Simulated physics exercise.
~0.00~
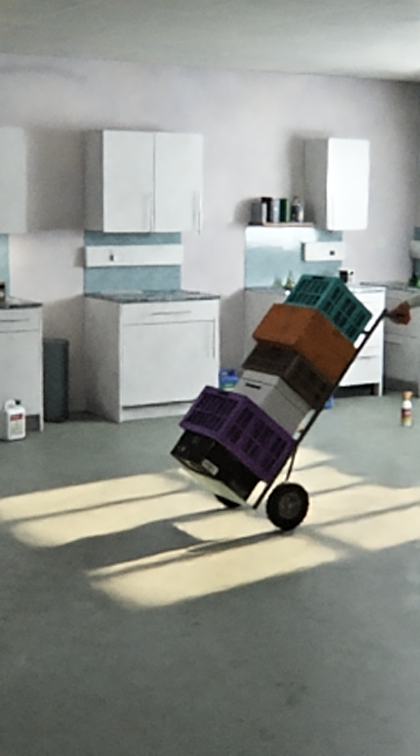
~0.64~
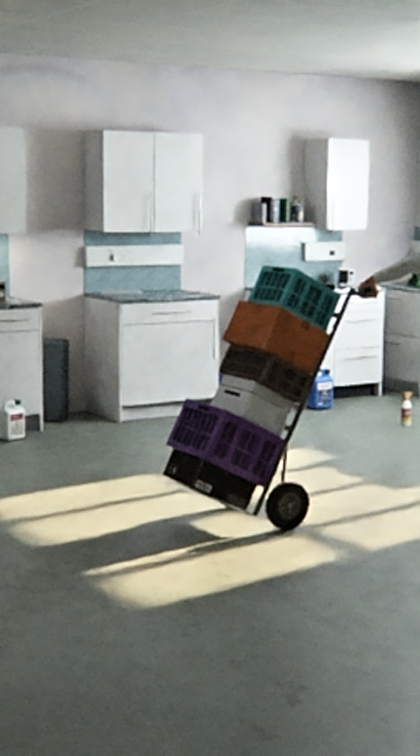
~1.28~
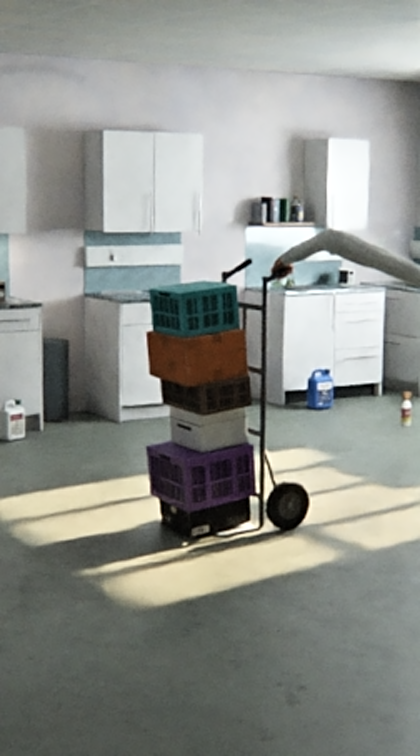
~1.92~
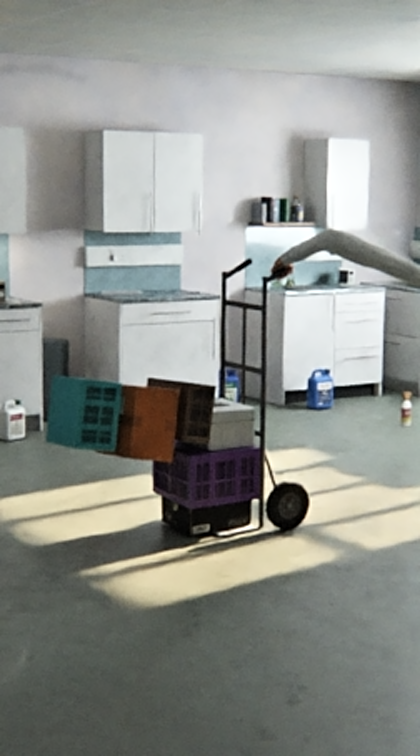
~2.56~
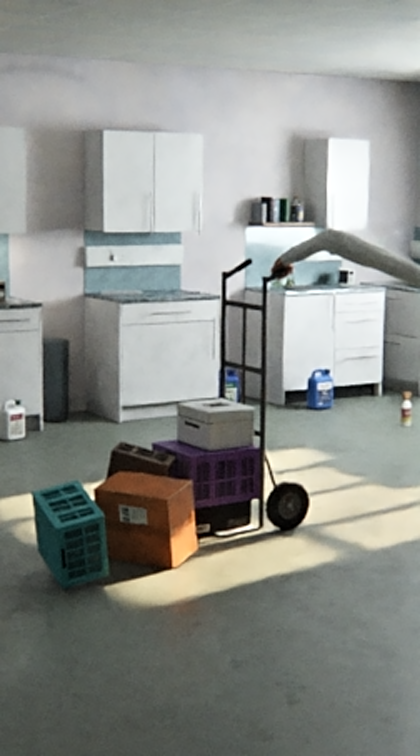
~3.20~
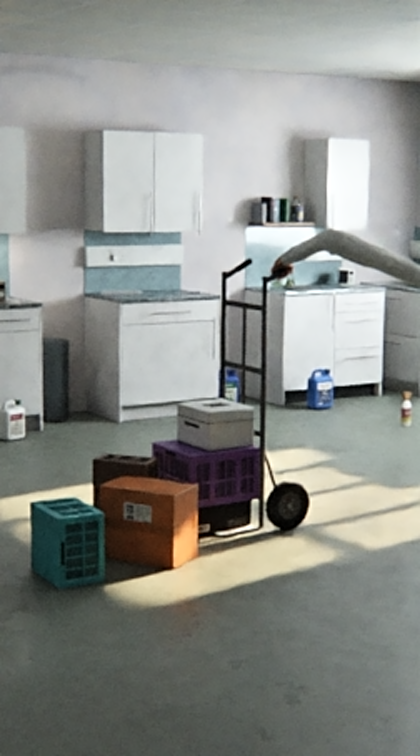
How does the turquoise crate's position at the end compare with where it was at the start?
At the start the turquoise crate is at the top of the stack on the tilted sack truck. At the end it lies on the floor to the left of the truck, beside the orange parcel.
